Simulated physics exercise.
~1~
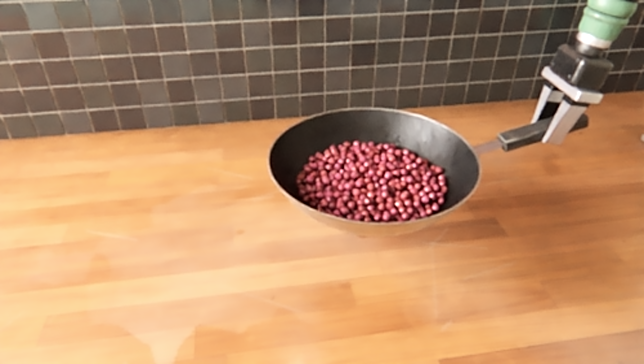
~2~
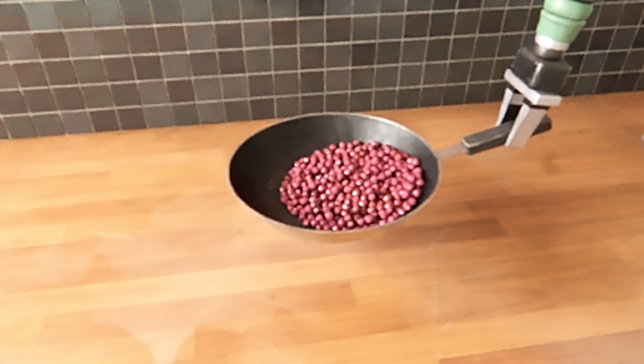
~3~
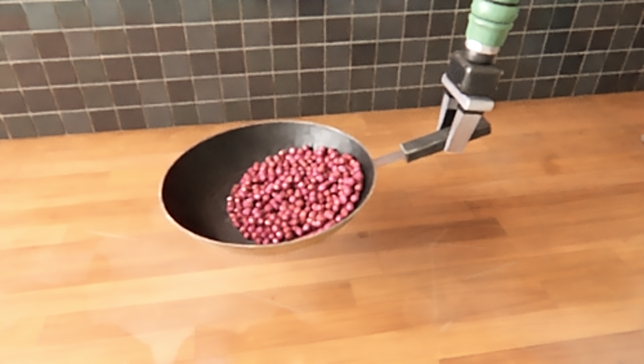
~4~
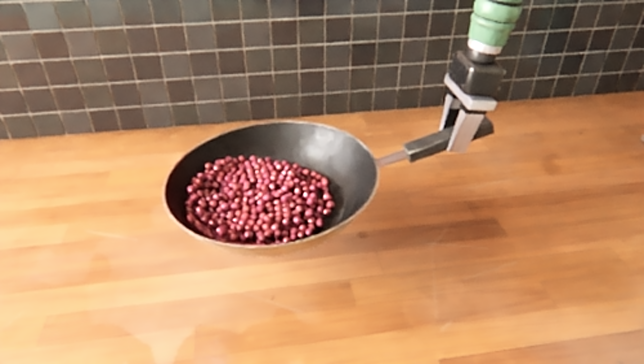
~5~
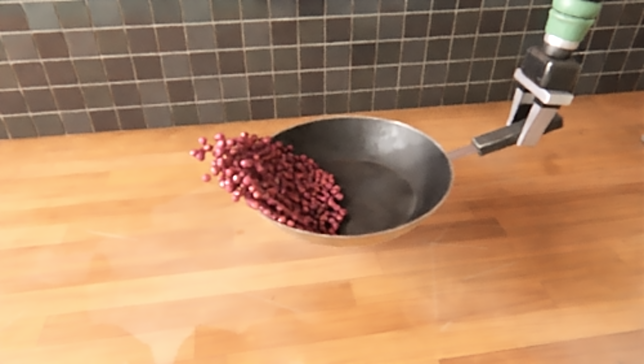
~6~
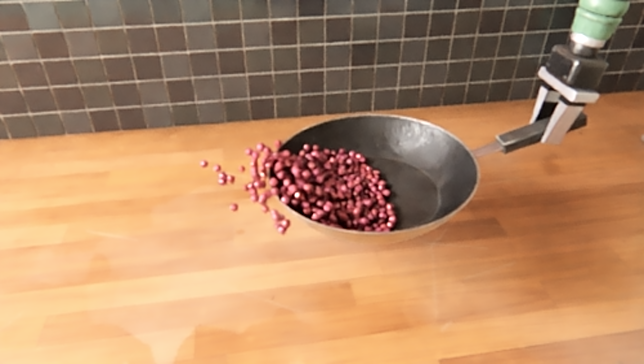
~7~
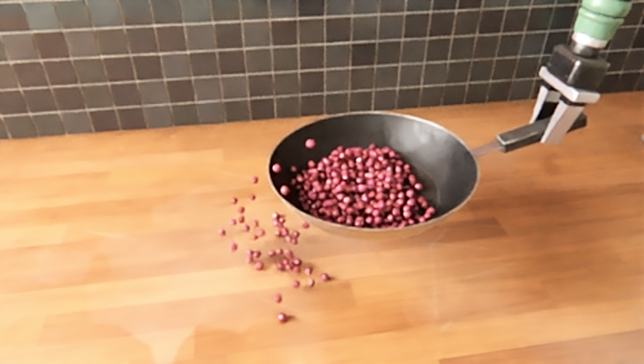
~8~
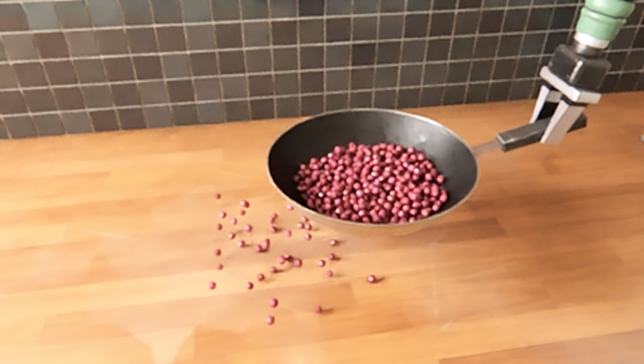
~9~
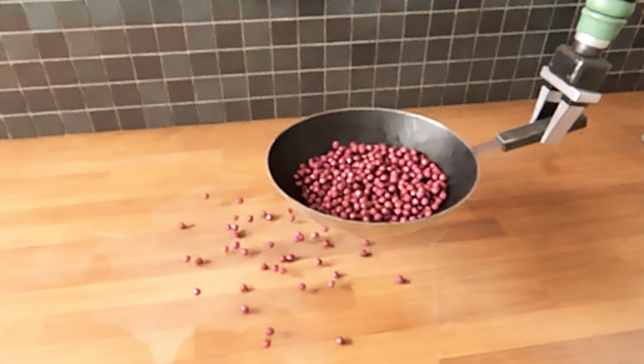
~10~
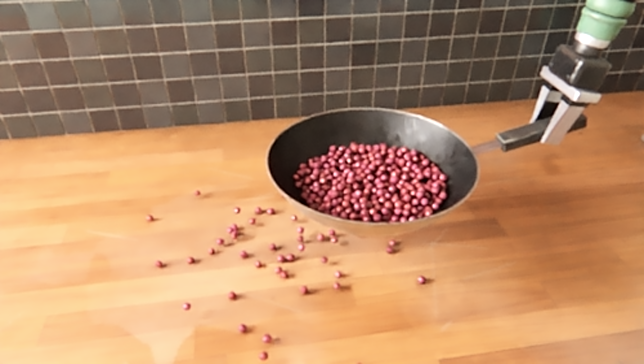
On a wooden counter by dark tiles, a robot arm jerks a pan of red beads left then right, scattering some.
